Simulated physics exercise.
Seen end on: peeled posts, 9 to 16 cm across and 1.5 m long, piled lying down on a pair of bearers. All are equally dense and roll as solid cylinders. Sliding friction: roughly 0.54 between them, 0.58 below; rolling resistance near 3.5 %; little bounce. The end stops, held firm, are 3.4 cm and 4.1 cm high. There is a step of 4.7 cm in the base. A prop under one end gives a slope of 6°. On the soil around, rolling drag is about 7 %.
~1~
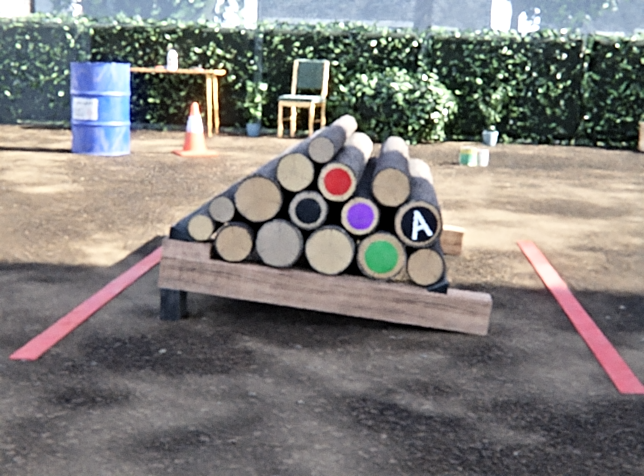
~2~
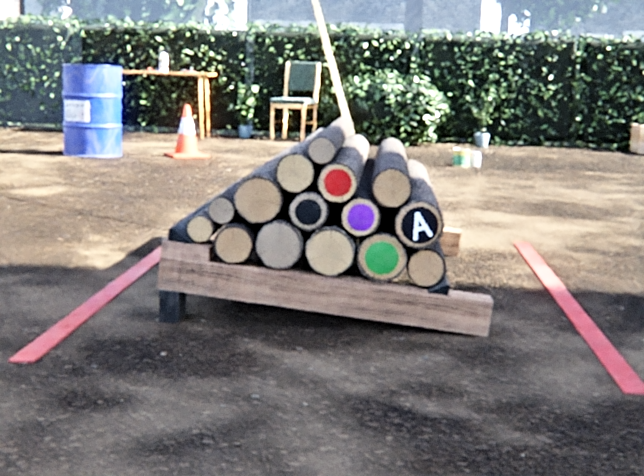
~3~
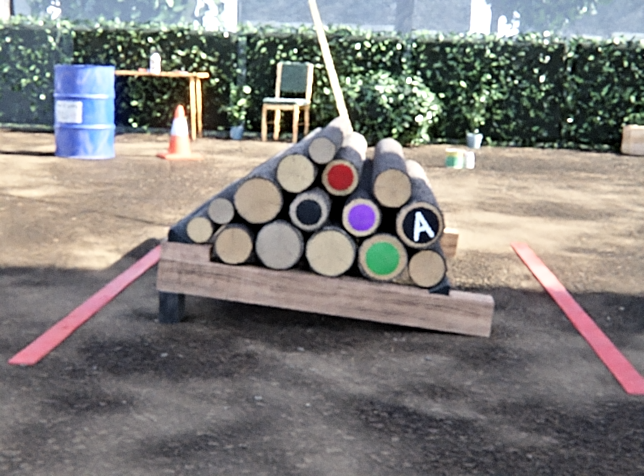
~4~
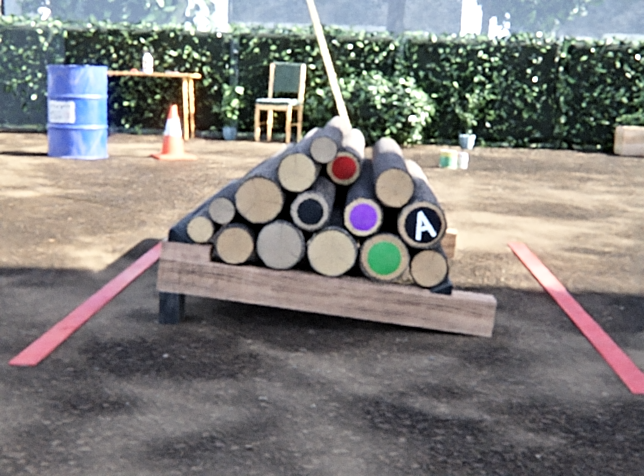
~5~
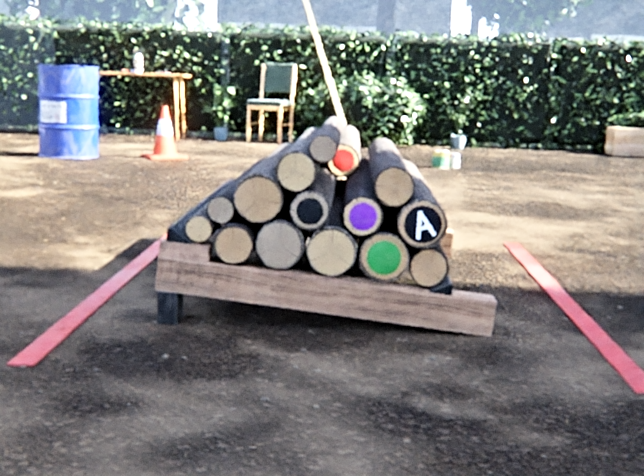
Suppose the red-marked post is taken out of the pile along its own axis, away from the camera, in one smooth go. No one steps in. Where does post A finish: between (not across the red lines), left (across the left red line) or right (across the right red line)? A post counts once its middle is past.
Post A ends between.
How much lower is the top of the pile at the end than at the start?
Some 5 cm lower.
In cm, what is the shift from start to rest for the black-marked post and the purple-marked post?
Black-marked post: 0, purple-marked post: 0.
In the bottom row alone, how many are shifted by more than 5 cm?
0 of them.
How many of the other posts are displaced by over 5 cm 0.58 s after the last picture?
By then 1.
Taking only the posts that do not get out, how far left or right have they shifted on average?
Some 0 cm rightwards.
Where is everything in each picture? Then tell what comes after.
In the first frame, 15 posts, 5 on the base, highest (321, 150); A (419, 224), green (381, 257), purple (361, 216), black (308, 211), red (338, 182); left chock (4.1 cm) (172, 227); right chock (3.4 cm) (447, 284); left end propped up; lines (81, 312) and (596, 339).
The red-marked post has not moved yet, at (338, 183); the rest still, in the second frame.
The red-marked post is 17 cm out, at (341, 177); the rest still, in the third frame.
The red-marked post is 50 cm out, at (344, 168); the rest still, in the fourth frame.
The red-marked post is 80 cm out, at (343, 160); the rest still; A (423, 224), in the fifth frame.
Another 0.49 s on from the last picture, 0 now displaced over 5 cm; not one across the red lines; A in place.
Another 0.58 s on from the last picture, 1 now displaced over 5 cm; not one across the red lines; A in place.
All still, 1.0 s past the final picture, 1 moved over 5 cm; not one across the red lines; A in place; top of the pile 55 cm high, from 61 cm.
